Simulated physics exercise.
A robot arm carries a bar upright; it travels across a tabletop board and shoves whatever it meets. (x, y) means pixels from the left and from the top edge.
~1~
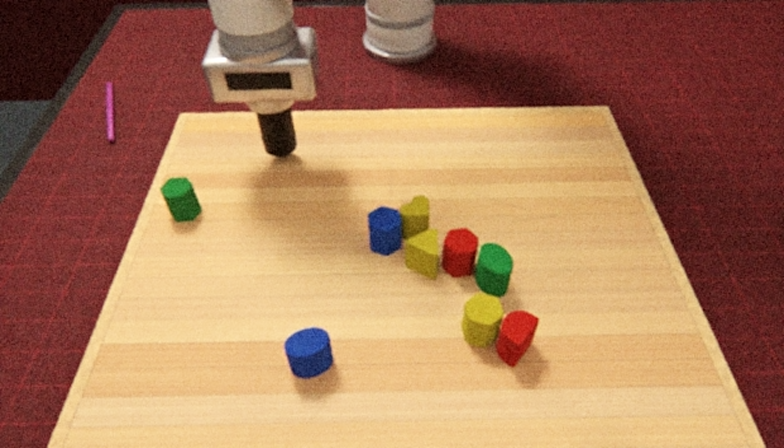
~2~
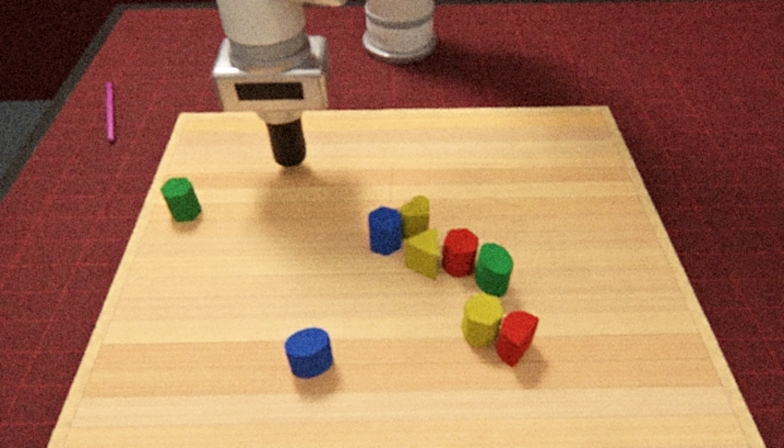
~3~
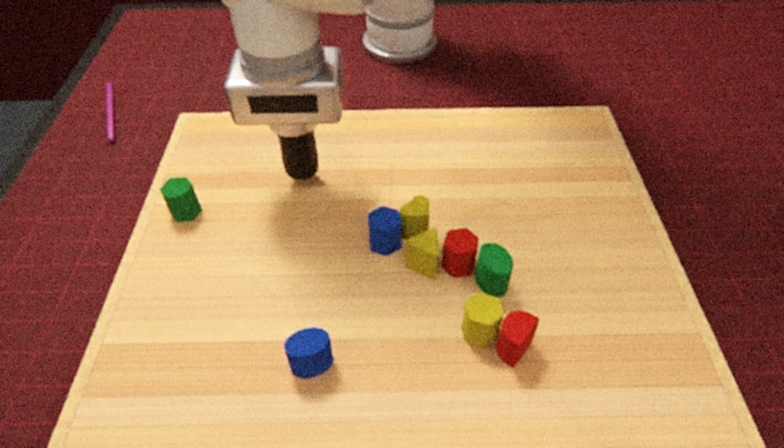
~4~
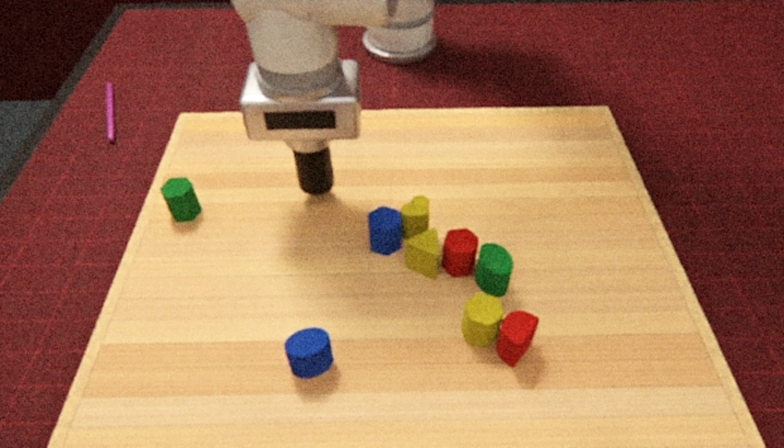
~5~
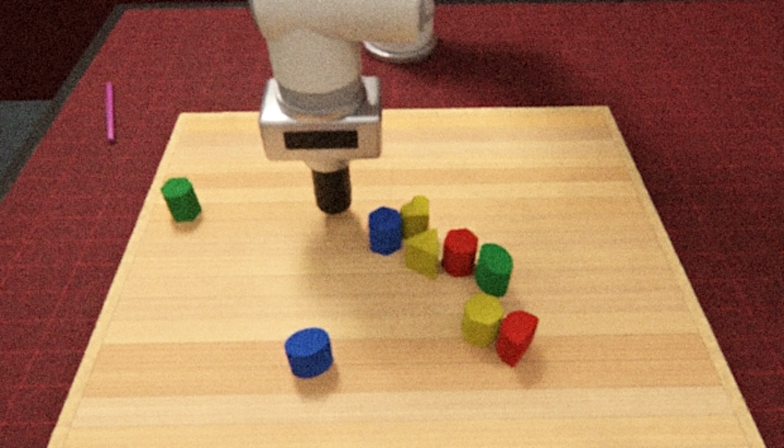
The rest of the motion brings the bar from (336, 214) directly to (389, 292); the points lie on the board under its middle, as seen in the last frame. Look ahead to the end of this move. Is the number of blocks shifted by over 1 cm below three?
Yes.
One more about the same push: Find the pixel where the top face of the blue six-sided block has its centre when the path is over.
Near (404, 229).
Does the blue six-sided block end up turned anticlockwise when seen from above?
I believe so.
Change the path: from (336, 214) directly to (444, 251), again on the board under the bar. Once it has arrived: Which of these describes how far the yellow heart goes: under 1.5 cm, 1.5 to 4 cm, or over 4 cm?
My answer is that it shifts over 4 cm.
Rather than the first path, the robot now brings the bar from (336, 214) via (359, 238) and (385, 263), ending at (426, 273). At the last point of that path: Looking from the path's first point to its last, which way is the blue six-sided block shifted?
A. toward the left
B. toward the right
I'll go with A - toward the left.
The first path, step by step. One third of the way, bar at (351, 227); nothing pushed yet.
Two thirds of the way, bar at (369, 253); blue six-sided block at (403, 228), turned 65° anticlockwise.
At the end, bar at (389, 281); blue six-sided block at (404, 229), turned 75° anticlockwise; yellow heart not moved; yellow triangular block at (430, 243).
